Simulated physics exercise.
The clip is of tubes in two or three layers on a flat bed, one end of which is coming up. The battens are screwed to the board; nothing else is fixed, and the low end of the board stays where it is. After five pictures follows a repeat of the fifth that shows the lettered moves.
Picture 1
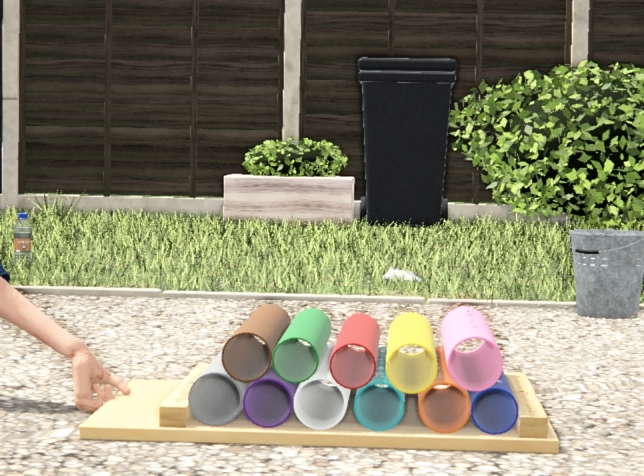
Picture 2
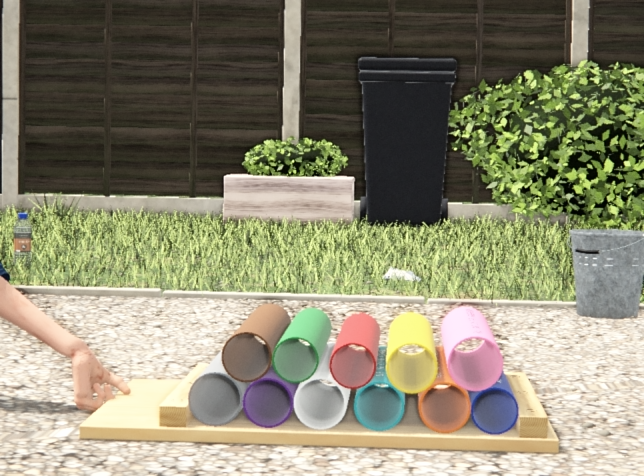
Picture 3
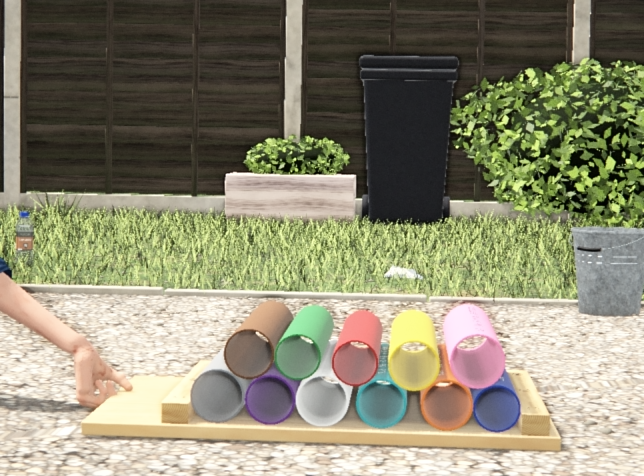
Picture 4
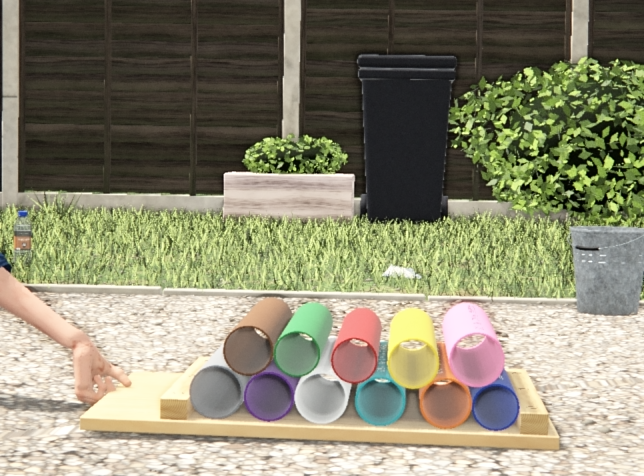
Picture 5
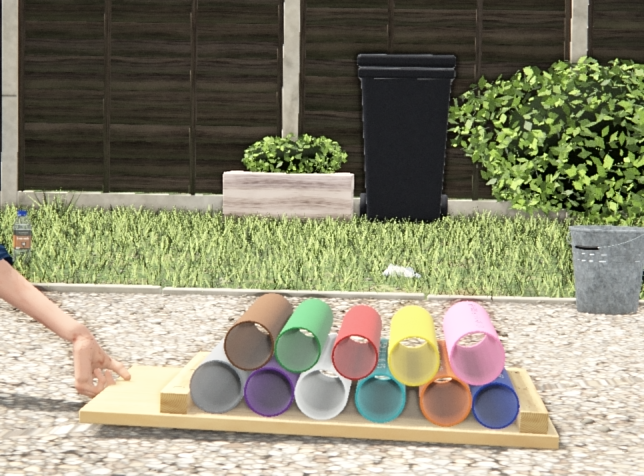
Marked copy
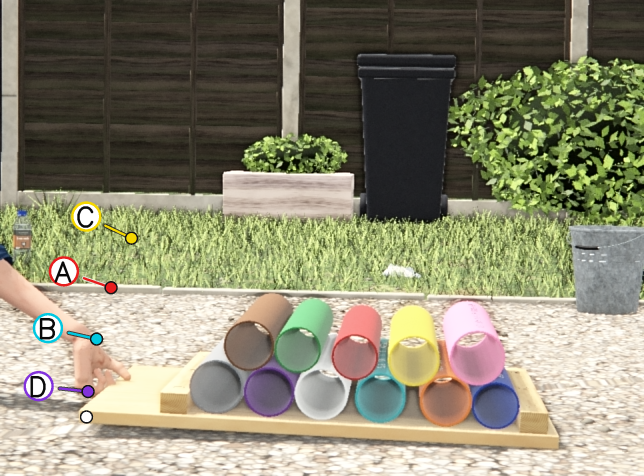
To begin with, coloured tubes lie stacked in two layers between wooden battens on a flat board on gravel, with a hand at its left end. The hand then lifts that end very slightly, tilting the board a little, while the tubes keep their places in the stack.
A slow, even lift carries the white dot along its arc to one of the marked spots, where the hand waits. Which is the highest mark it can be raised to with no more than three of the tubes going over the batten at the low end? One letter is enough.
Stop at C.
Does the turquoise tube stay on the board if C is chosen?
Yes.
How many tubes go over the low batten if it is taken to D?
With D, none.
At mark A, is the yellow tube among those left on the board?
Yes, with A.
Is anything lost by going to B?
At B: No.
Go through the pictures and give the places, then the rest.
In the first frame, yellow tube (412, 368); brown tube (247, 357); green tube (295, 360).
In the second frame, green tube (295, 360); red tube (353, 365).
In the third frame, board (327, 400); grey tube (218, 396); purple tube (270, 400); yellow tube (414, 365).
In the fourth frame, board (326, 397); grey tube (216, 392); purple tube (269, 396).
In the fifth frame, board (326, 394); grey tube (216, 386); purple tube (269, 392).
On the marked copy, A at (111, 287); B at (97, 339); C at (131, 238); D at (88, 392); the white dot at (86, 417).
Following C. Soon after the start, board at 15°.
Later, board at 24°.
In the end, board at 24°, one over the low batten (pink).
As for the rest, A none over the low batten; B none over the low batten; D none over the low batten.
